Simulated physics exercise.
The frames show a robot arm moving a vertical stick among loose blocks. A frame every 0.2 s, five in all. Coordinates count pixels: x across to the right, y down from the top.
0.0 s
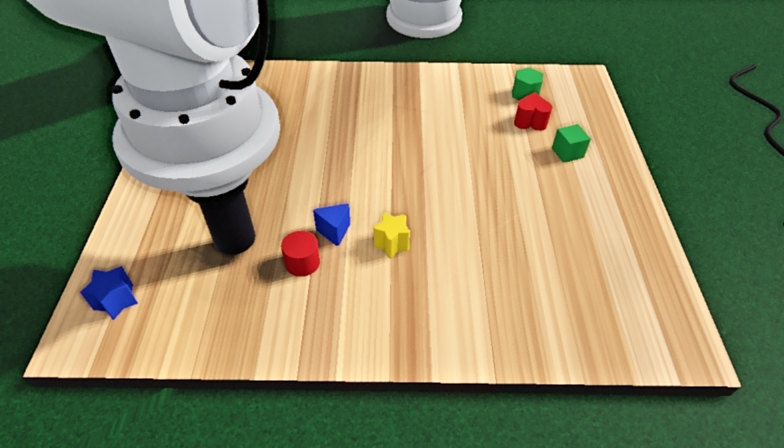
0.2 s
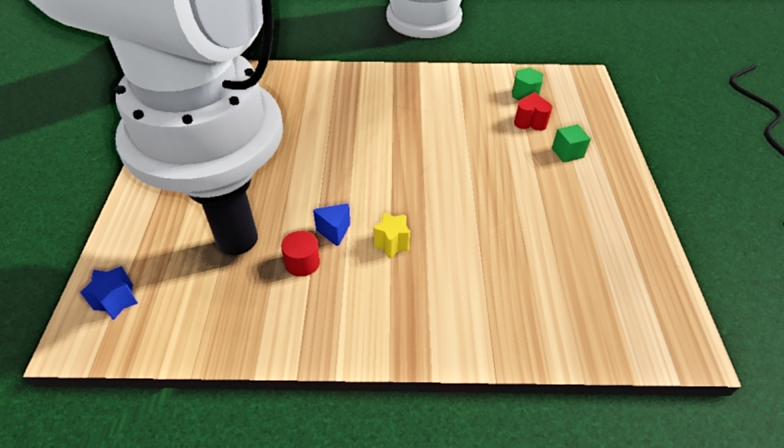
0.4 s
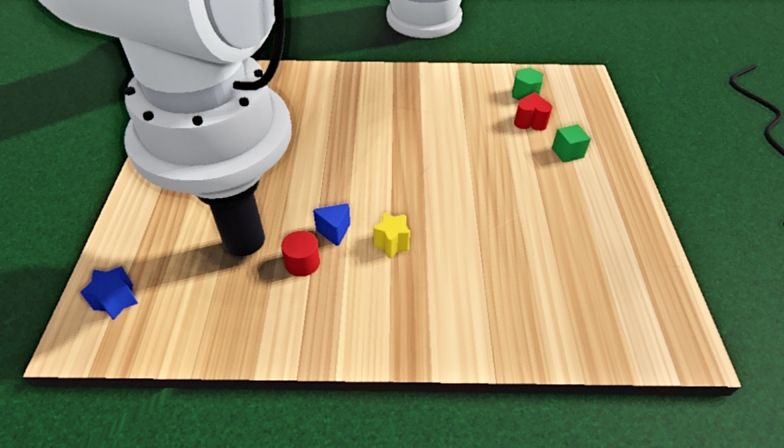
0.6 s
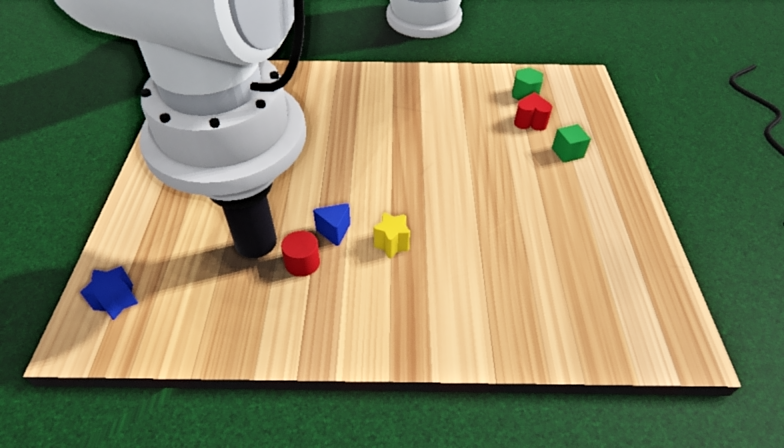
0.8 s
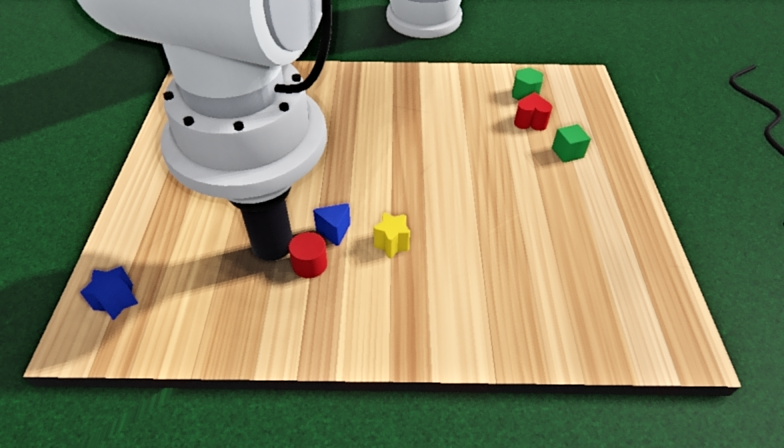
A robot arm slid its black stick slowly to the right across a wooden board and nudged the red cylinder slightly rightward, while the blue, yellow, green and other red blocks stayed still.
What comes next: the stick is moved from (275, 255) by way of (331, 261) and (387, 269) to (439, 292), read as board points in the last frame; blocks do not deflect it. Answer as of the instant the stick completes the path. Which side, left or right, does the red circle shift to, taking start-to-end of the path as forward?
It shifts to the right.
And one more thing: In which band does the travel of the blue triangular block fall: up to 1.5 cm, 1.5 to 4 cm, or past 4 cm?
Its displacement is below 1.5 cm.
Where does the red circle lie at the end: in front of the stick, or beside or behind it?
The red circle is left behind or beside.
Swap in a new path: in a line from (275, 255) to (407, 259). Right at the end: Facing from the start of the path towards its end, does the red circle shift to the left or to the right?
Facing from start to end, it shifts right.
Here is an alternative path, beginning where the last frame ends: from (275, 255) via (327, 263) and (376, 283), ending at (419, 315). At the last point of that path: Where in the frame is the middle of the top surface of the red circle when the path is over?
Somewhere near (462, 310).
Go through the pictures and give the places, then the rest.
The first frame shows stick tip (235, 239); block tops, red circle (299, 244); blue triangular block (333, 213); yellow star (392, 225).
The second frame shows stick (238, 240); blocks unchanged.
The third frame shows stick (245, 241); blocks unchanged.
The fourth frame shows stick (256, 243); blocks unchanged.
The fifth frame shows stick (273, 245); red circle (307, 245); blue triangular block (333, 213); yellow star (392, 225).
What follows on the original path. One third of the way, stick (331, 251); red circle (362, 260).
Two thirds of the way, stick (388, 260); red circle (406, 281); yellow star (399, 225), turned 25° anticlockwise.
At the end, stick (440, 283); red circle (432, 308); blue triangular block in place; yellow star (400, 225), turned 35° anticlockwise.
